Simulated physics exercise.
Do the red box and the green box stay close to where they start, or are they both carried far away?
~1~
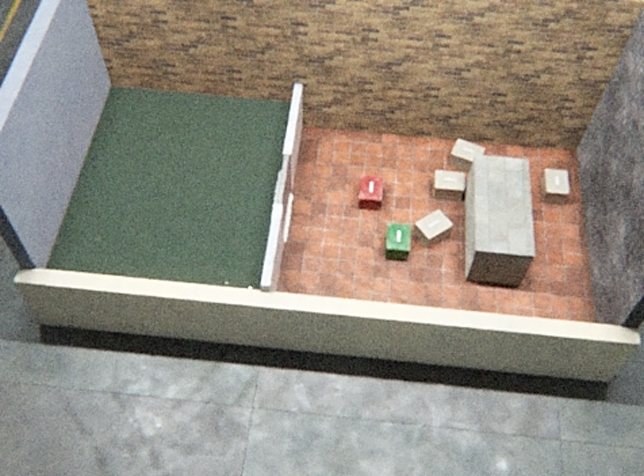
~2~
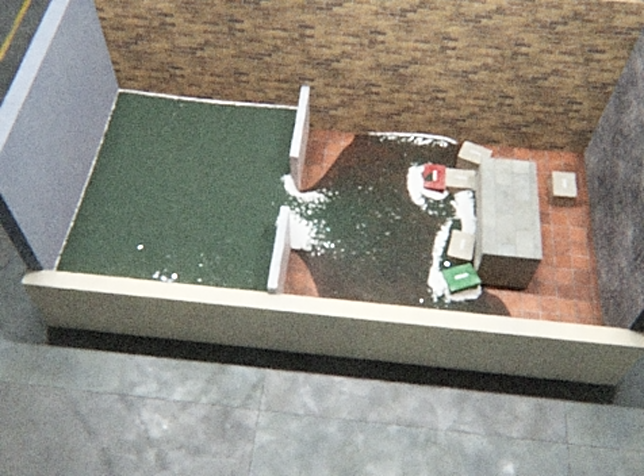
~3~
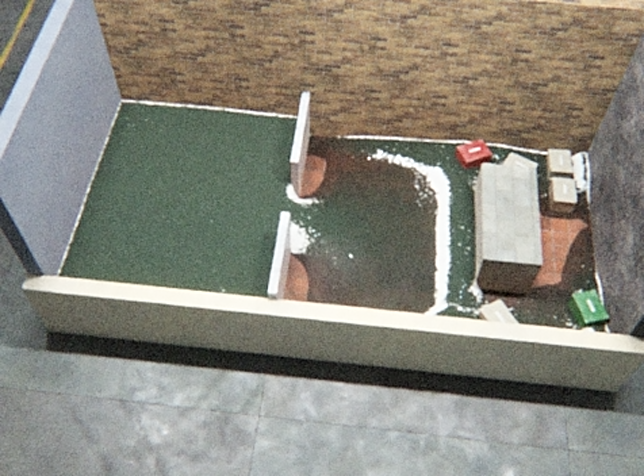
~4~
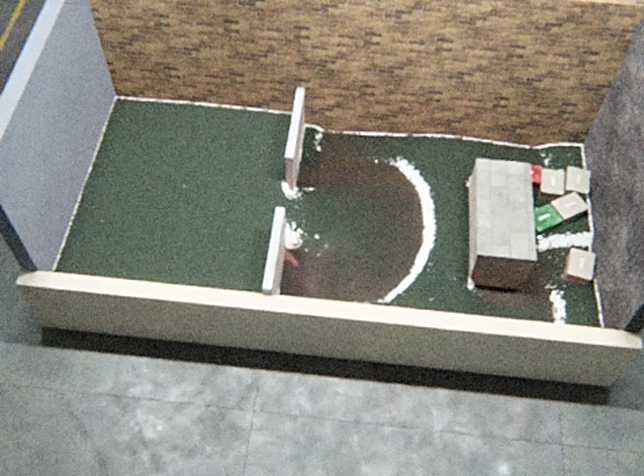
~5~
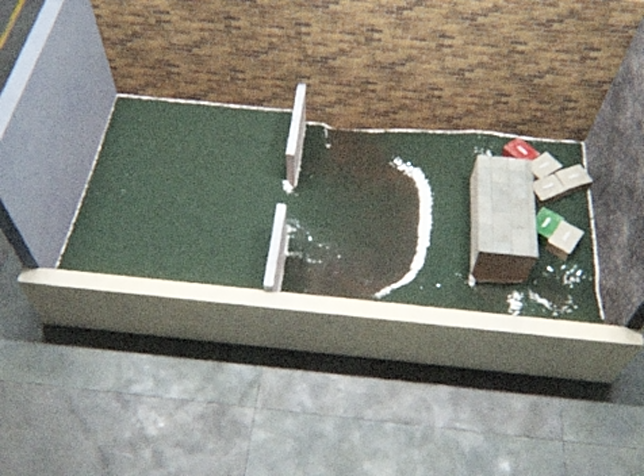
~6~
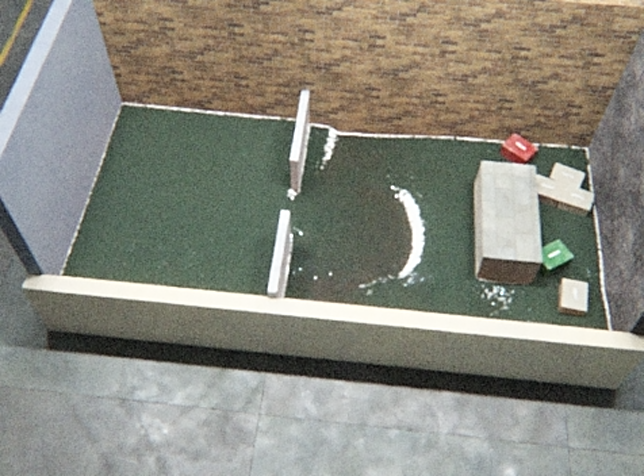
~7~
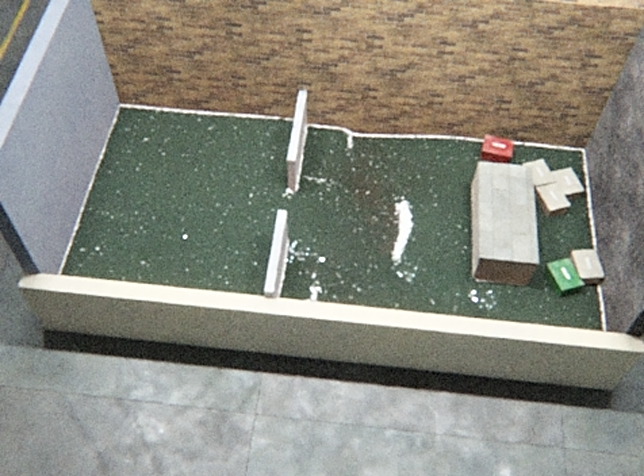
Both are carried far away. The red box ends up floating by the far end of the grey block, and the green one floats beyond the block near the right wall.
